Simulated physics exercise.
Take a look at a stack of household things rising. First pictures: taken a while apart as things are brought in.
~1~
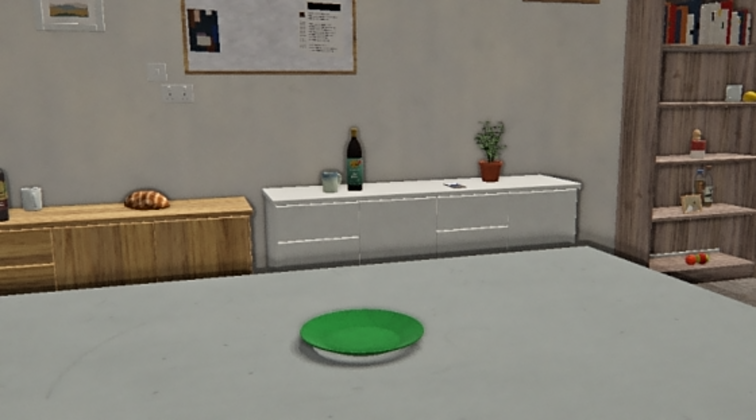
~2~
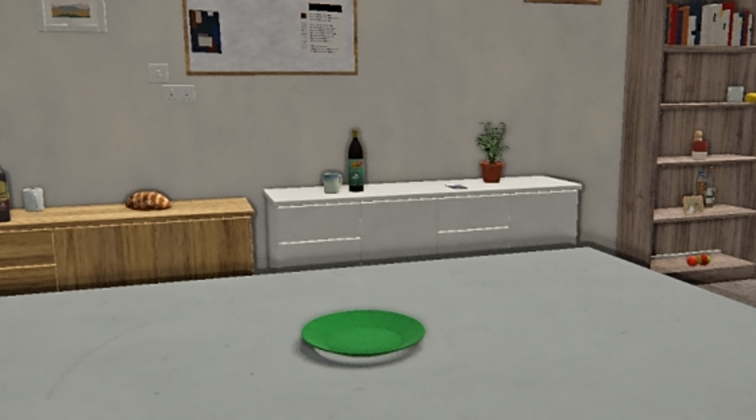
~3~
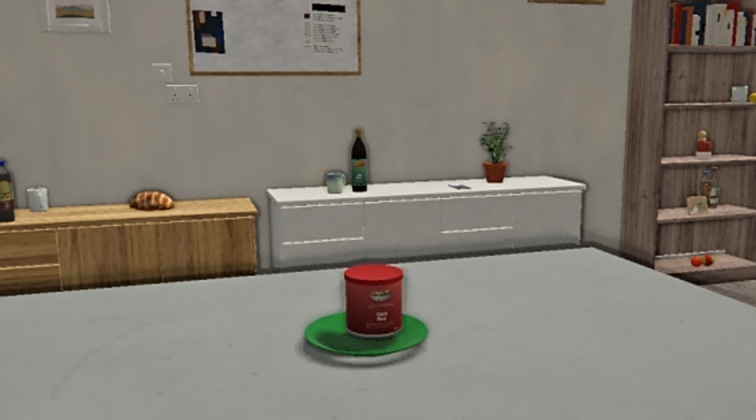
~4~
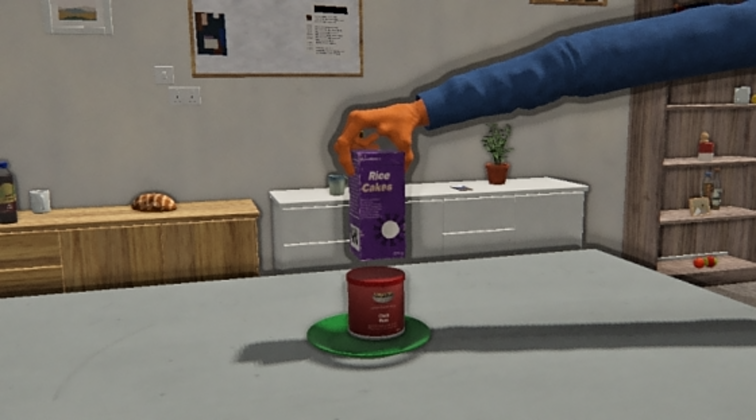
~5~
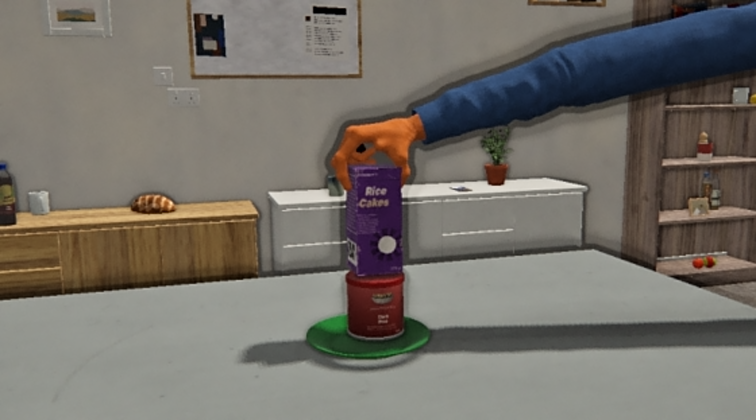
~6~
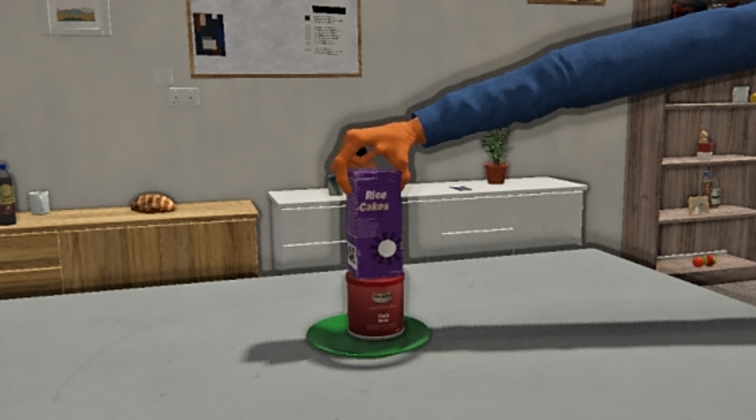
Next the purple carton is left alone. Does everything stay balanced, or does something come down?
Basically the pile is secure.
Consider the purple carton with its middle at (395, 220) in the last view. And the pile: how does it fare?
Outcome: The pile is still standing.
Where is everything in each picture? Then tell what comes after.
In the first frame, the last thing is not in view yet.
In the second frame, the last thing is not in view yet.
In the third frame, the last thing is not in view yet; red pot (374, 300).
The fourth frame shows still above its spot; purple carton (377, 204); red pot (376, 302).
The fifth frame shows still above its spot; purple carton (374, 218); red pot (375, 303).
The sixth frame shows set down, still held; purple carton (374, 222); red pot (376, 302).
Then, 1.00 s later than the last frame, all is still.
Then, 2.00 s later than the last frame, purple carton resting near (374, 223).
When it is over, all 3 as before. End places, in pixels of the last picture, purple carton near (374, 223). The pile stays up.
